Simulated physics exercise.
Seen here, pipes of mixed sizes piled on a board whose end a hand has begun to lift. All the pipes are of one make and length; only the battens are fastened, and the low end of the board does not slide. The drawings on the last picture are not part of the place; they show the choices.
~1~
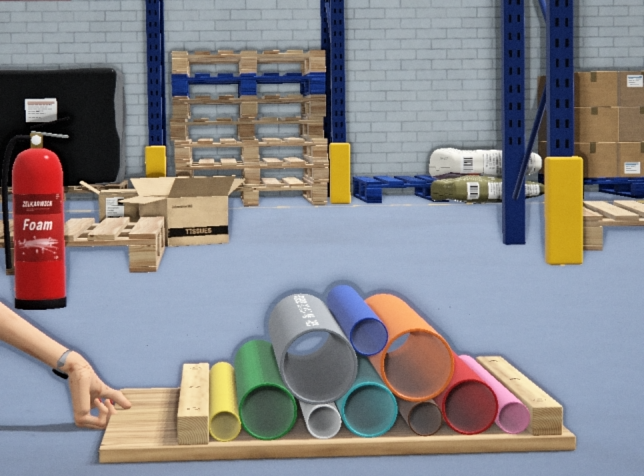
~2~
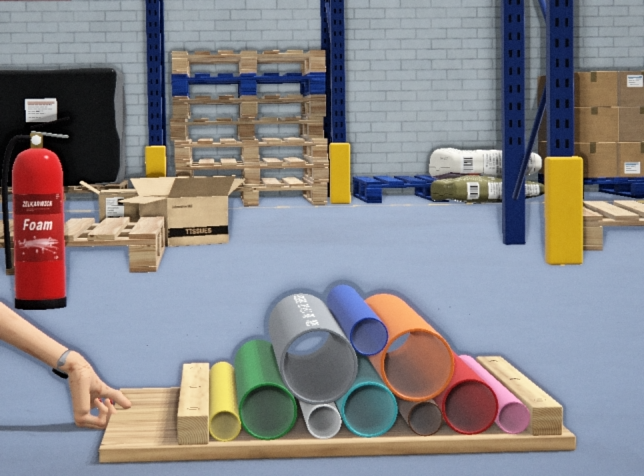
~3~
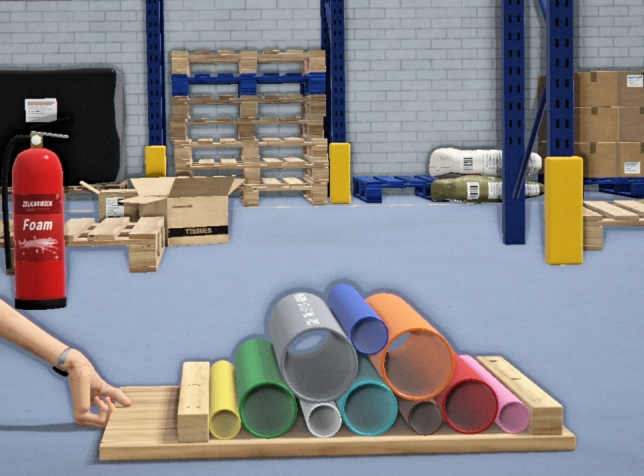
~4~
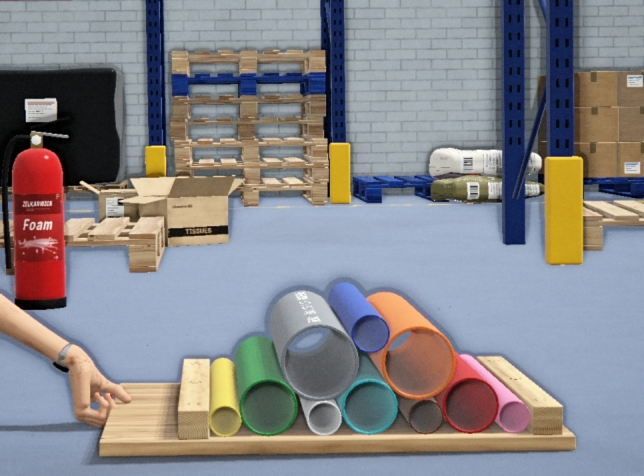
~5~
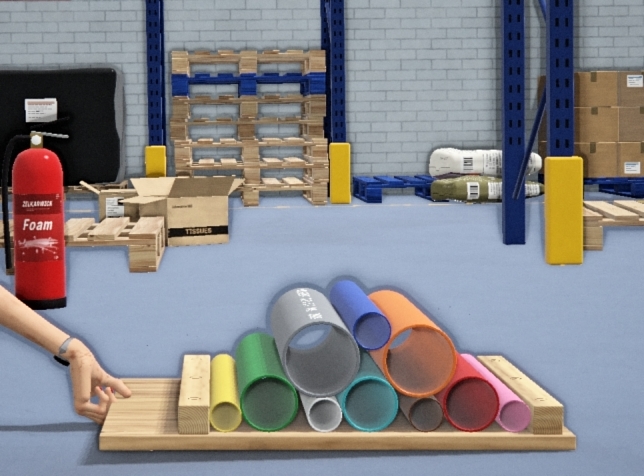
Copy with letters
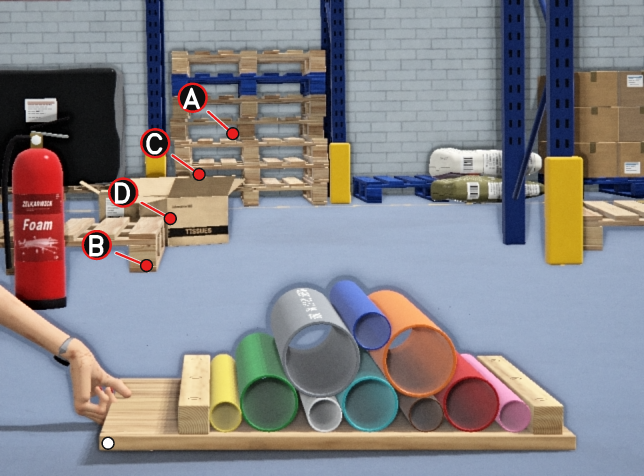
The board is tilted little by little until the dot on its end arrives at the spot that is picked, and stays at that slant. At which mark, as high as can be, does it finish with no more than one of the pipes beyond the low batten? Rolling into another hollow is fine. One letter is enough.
At most to C.
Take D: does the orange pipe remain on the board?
Yes.
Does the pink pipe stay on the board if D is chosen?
Yes.
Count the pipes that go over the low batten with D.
At D the number is none.
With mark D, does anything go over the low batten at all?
At D: No.
On the marked copy, A at (233, 134); B at (146, 266); C at (199, 175); D at (170, 218); the white dot at (108, 443).
Taking C. A third of the way, board at 20°.
Two thirds of the way, board at 36°.
When it is over, board at 36°, none over the low batten.
As for the rest, A three over the low batten (orange, grey, blue); B none over the low batten; D none over the low batten.
